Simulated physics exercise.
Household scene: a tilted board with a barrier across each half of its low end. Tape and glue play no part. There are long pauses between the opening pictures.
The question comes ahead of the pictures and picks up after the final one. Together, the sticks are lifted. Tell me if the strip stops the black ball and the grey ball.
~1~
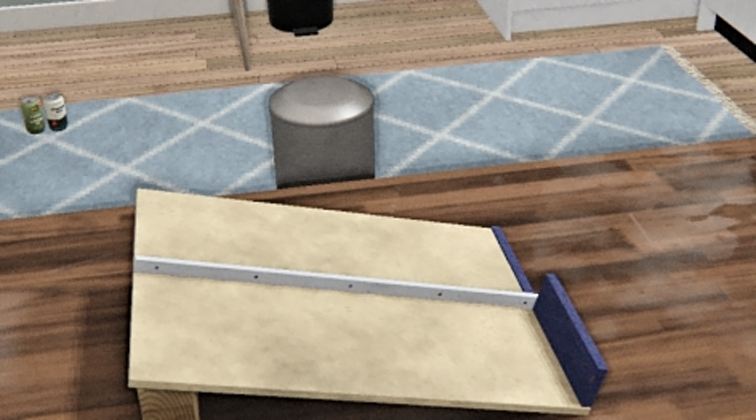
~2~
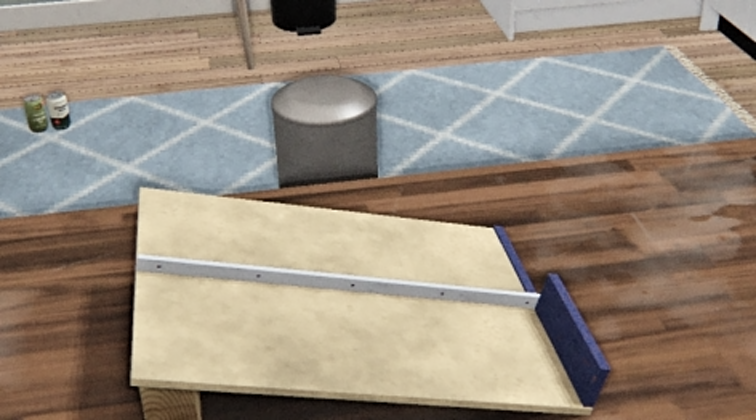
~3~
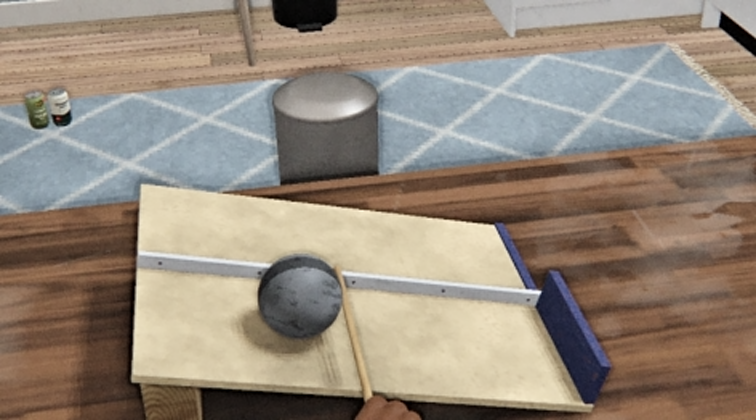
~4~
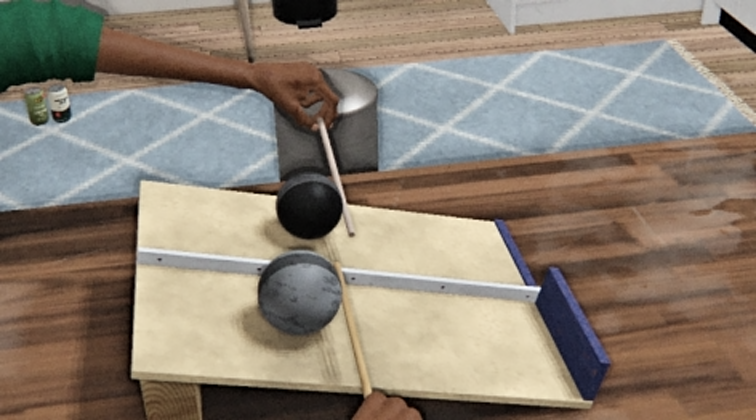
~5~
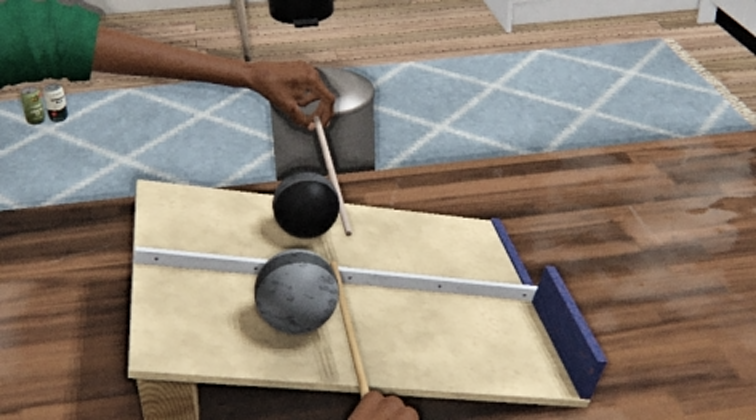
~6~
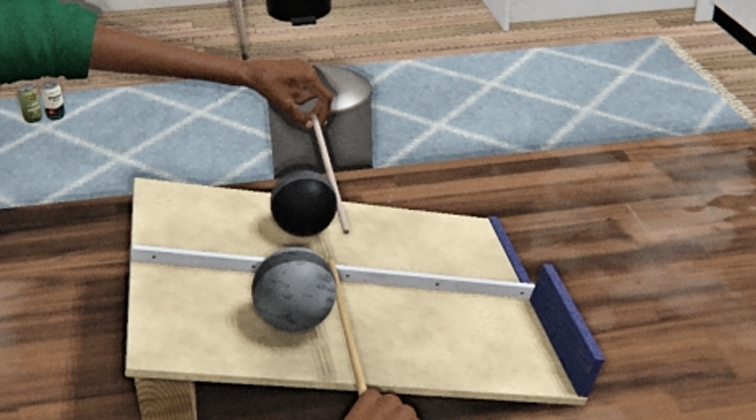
The black ball falls off, and the grey ball stays on.
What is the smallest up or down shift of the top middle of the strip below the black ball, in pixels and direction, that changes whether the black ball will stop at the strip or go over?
Up, by around 12 pixels.
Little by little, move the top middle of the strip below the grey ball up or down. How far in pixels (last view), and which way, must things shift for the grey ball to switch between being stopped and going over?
20 pixels, downward.
Then, 0.56 s past the last view, black ball rolling on the board near (466, 223); grey ball rolling on the board near (482, 308).
Then, 1.08 s past the last view, black ball off the board; grey ball resting against the strip near (528, 312).
Finally, the black ball rolls off the board; the grey ball stops on the board, near (528, 312).
